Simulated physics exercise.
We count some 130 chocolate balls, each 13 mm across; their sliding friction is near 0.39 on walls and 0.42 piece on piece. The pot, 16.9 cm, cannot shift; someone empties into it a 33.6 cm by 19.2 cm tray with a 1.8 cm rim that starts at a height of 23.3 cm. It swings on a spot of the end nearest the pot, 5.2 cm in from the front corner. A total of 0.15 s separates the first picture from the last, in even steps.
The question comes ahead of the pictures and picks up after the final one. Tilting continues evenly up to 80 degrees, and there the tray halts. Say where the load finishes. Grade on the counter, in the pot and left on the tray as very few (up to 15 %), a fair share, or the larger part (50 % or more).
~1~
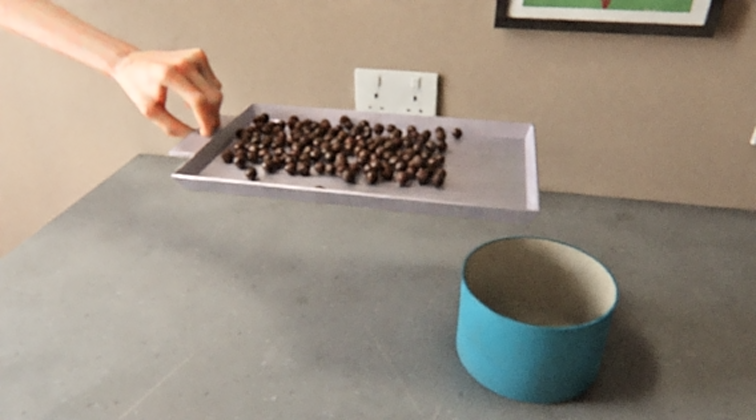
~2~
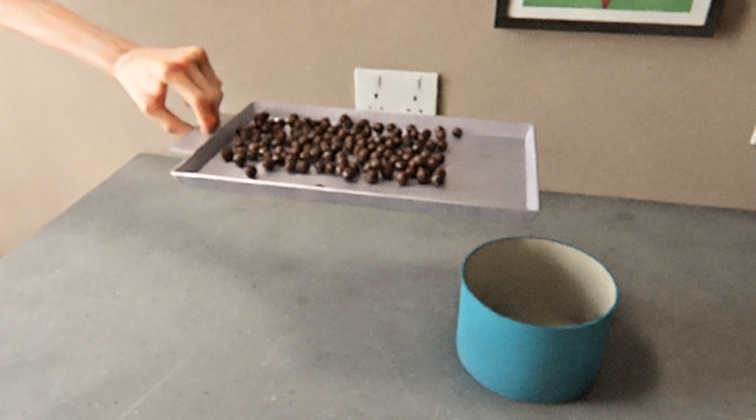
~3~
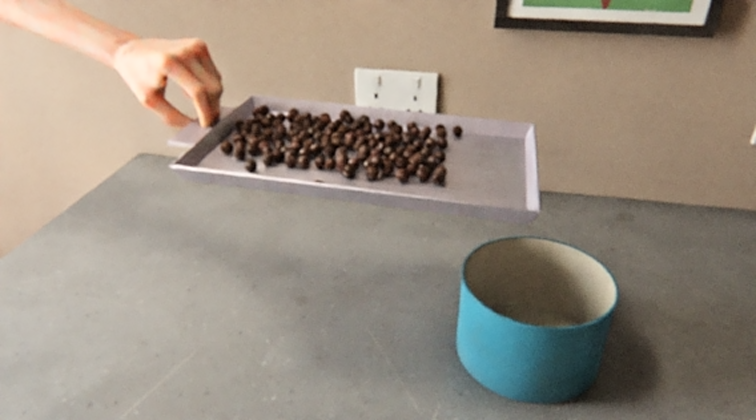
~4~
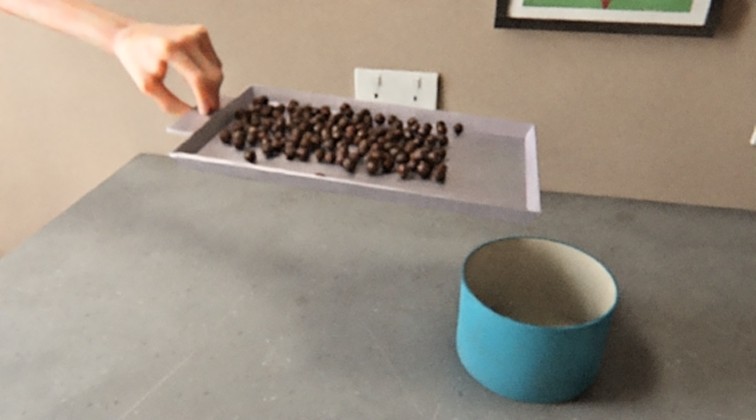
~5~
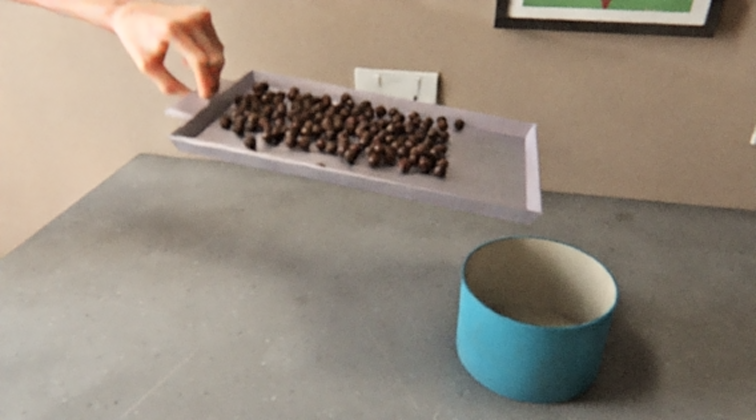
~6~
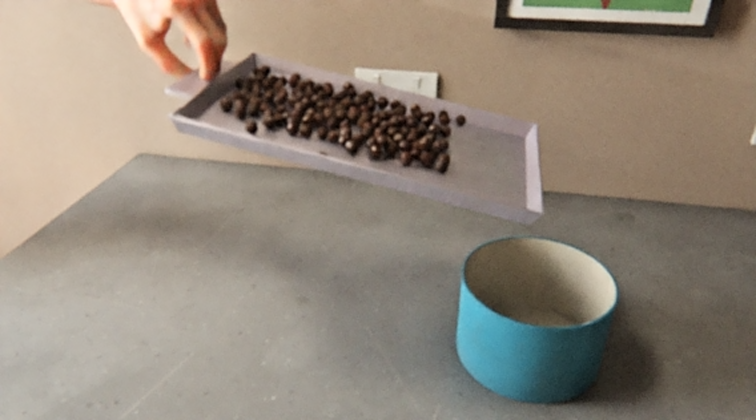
Counter: The larger part; pot: A fair share; left on the tray: Very few.
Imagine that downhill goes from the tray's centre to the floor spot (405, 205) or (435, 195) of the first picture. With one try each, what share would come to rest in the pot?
About 0 and 5 per cent.
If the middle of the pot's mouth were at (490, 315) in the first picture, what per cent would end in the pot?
Roughly 10 per cent.
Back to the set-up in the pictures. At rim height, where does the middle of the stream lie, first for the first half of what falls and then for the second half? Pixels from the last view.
First half close to (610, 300), second half close to (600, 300).
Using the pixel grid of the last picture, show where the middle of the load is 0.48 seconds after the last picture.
Near pixel (542, 159).
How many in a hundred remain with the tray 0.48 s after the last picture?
Estimate: Near 80 in a hundred.
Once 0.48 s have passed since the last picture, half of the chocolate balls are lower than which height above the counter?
About 26 cm.
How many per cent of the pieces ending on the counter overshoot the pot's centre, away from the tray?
Around 90 in a hundred.
Then, 0.29 s after the last picture, tilt 46 degrees; the tray holds 100 %, the pot 0 %.
Then, 0.48 s after the last picture, tilt 68 degrees; the tray holds 80 %, the pot 0 %.
Then, 0.79 s after the last picture, tilt 80 degrees; the tray holds 0 %, the pot 25 %.
In the end, counter 70 %, pot 30 %, tray 0 %.
